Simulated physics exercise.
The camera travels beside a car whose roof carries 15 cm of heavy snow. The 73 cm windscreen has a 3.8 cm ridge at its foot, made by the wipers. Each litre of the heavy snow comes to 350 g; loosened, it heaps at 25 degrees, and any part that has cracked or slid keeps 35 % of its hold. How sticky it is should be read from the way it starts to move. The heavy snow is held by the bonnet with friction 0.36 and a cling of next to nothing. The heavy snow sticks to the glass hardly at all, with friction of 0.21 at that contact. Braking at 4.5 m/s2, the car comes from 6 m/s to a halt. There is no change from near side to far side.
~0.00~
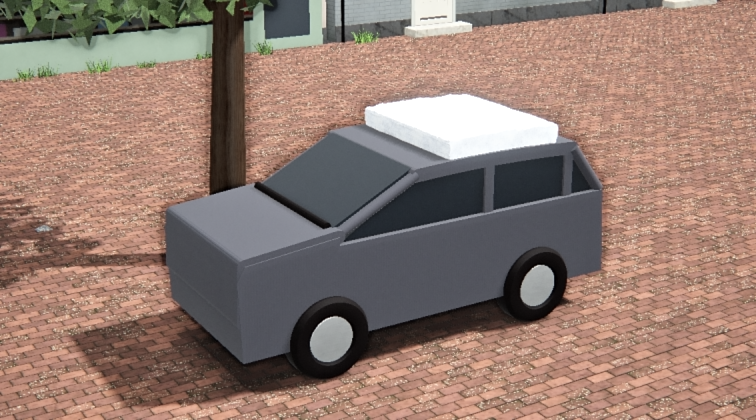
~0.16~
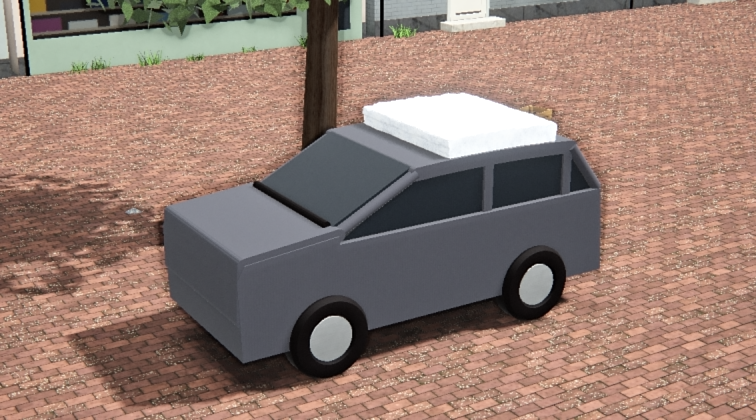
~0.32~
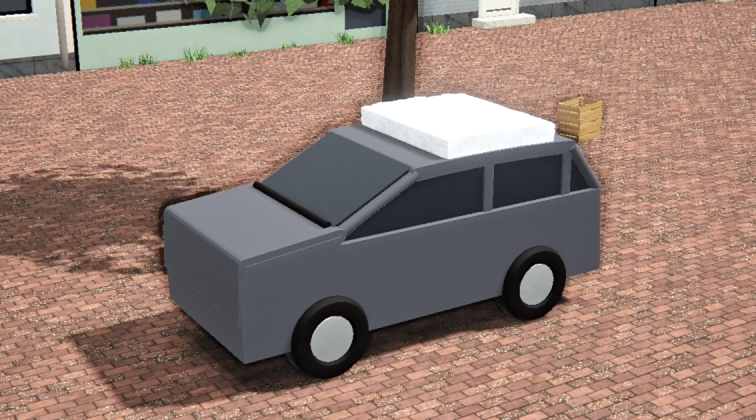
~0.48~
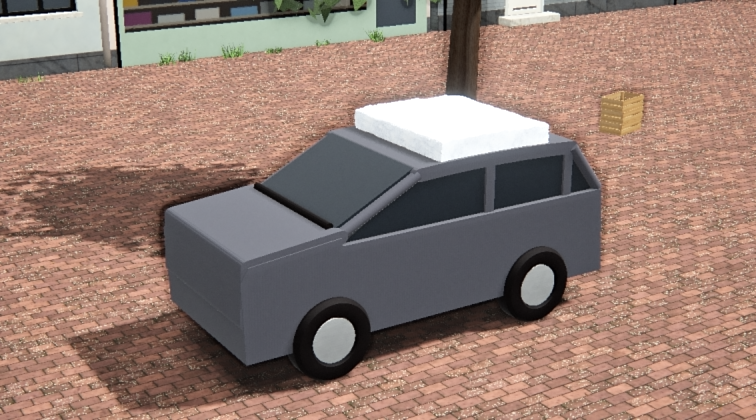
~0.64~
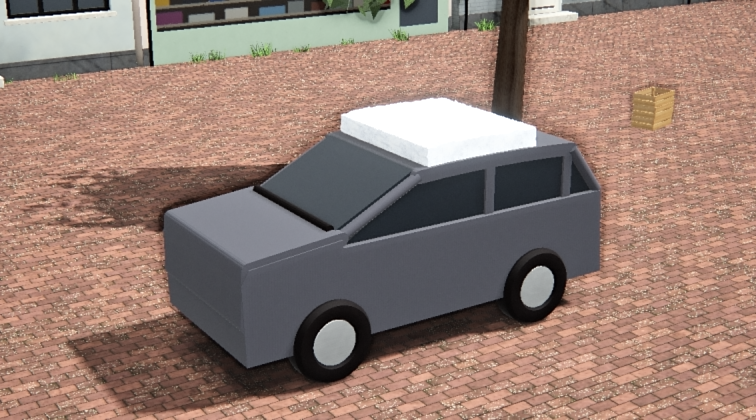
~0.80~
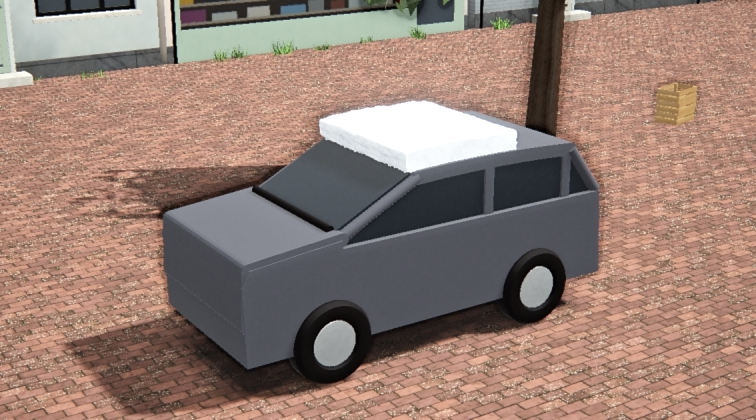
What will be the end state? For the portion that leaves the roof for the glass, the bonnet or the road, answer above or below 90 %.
The answer is above.
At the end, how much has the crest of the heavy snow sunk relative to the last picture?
The gap comes to roughly 45 centimetres.
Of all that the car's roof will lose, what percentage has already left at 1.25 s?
Near 90 in a hundred.
After 1.25 s, 5 % of the snow is on the roof, 66 % on the glass, 29 % on the bonnet and none has gone off the nose.
After 1.78 s, none of the snow is on the roof, 4 % on the glass, 48 % on the bonnet and 48 % has gone off the nose.
After 2.30 s, none of the snow is on the roof, 4 % on the glass, 8 % on the bonnet and 88 % has gone off the nose.
After 2.83 s, none of the snow is on the roof, 4 % on the glass, 8 % on the bonnet and 88 % has gone off the nose.
After 2.93 s, none of the snow is on the roof, 4 % on the glass, 8 % on the bonnet and 88 % has gone off the nose.
